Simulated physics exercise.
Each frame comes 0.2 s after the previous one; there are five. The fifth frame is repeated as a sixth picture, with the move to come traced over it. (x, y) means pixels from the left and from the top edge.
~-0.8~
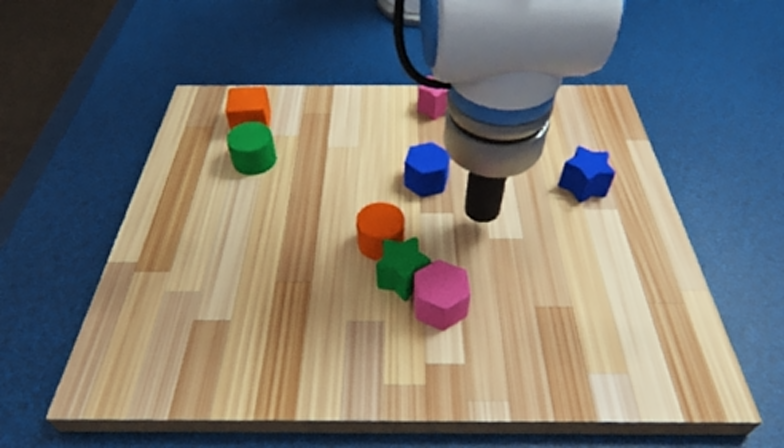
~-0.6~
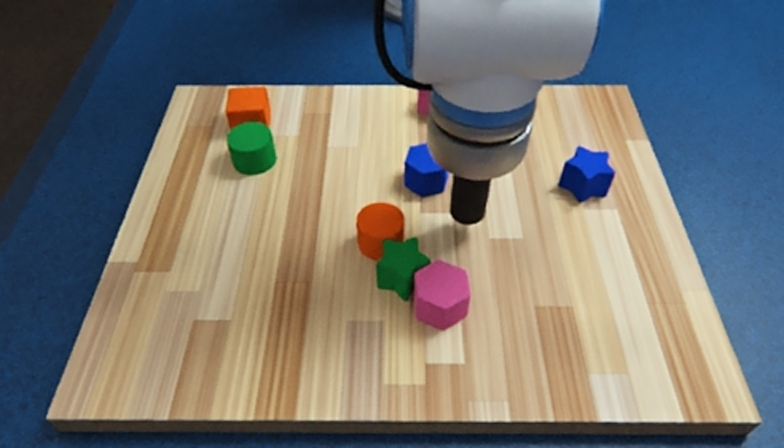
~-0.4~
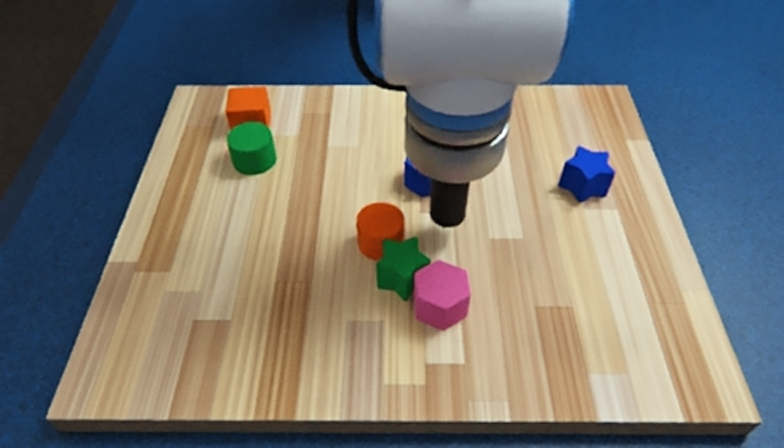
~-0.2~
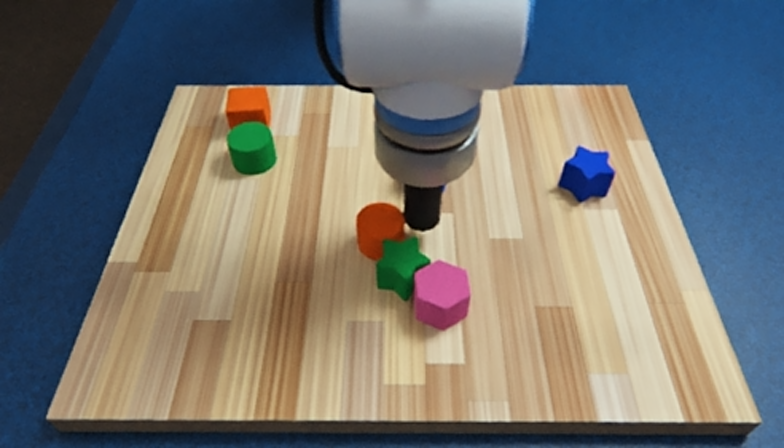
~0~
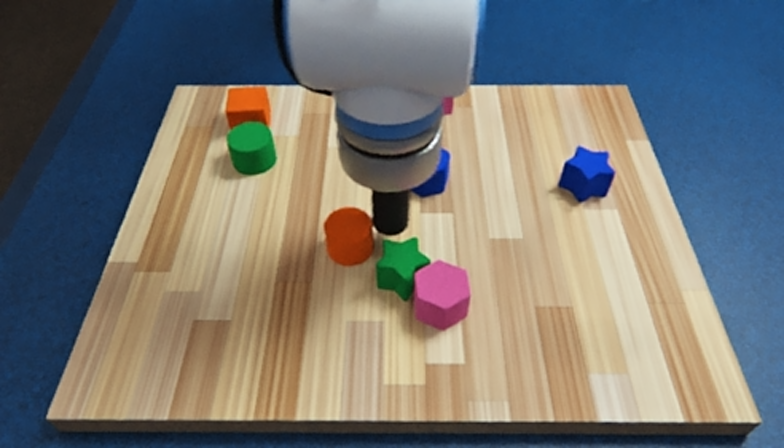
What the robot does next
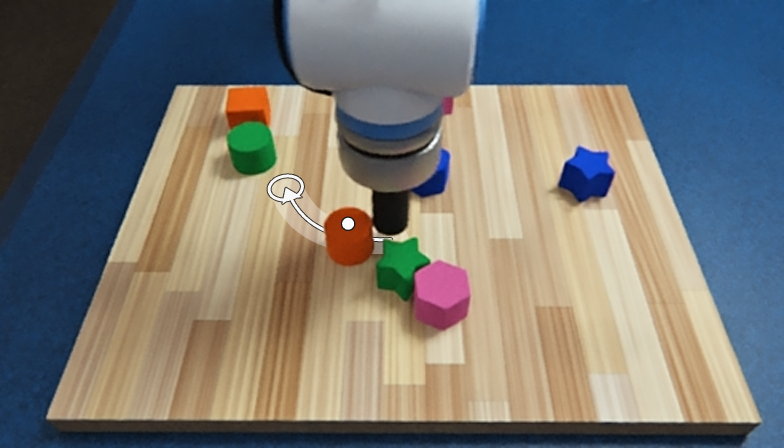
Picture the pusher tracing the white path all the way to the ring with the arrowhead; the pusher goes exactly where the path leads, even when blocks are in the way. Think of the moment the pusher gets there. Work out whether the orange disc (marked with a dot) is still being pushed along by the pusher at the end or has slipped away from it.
Slid off.
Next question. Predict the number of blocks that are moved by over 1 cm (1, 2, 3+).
In total, one block gets moved by over 1 cm.
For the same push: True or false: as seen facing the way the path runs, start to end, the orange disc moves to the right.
Answer: False.
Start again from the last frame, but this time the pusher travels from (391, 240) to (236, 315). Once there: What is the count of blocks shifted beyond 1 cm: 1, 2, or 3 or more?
One moves.
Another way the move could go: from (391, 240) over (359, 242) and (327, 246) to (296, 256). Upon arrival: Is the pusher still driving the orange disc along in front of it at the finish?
Yes, that is how it ends up.
The drawn path runs from (391, 240) over (343, 236) and (305, 217) to (286, 188); the dot is on the orange disc.
The first path, step by step. One third of the way, pusher at (341, 219); orange disc at (301, 230).
Two thirds of the way, pusher at (300, 198); orange disc at (285, 230).
At the end, pusher at (282, 170); orange disc at (285, 230); green star-shaped block not moved.
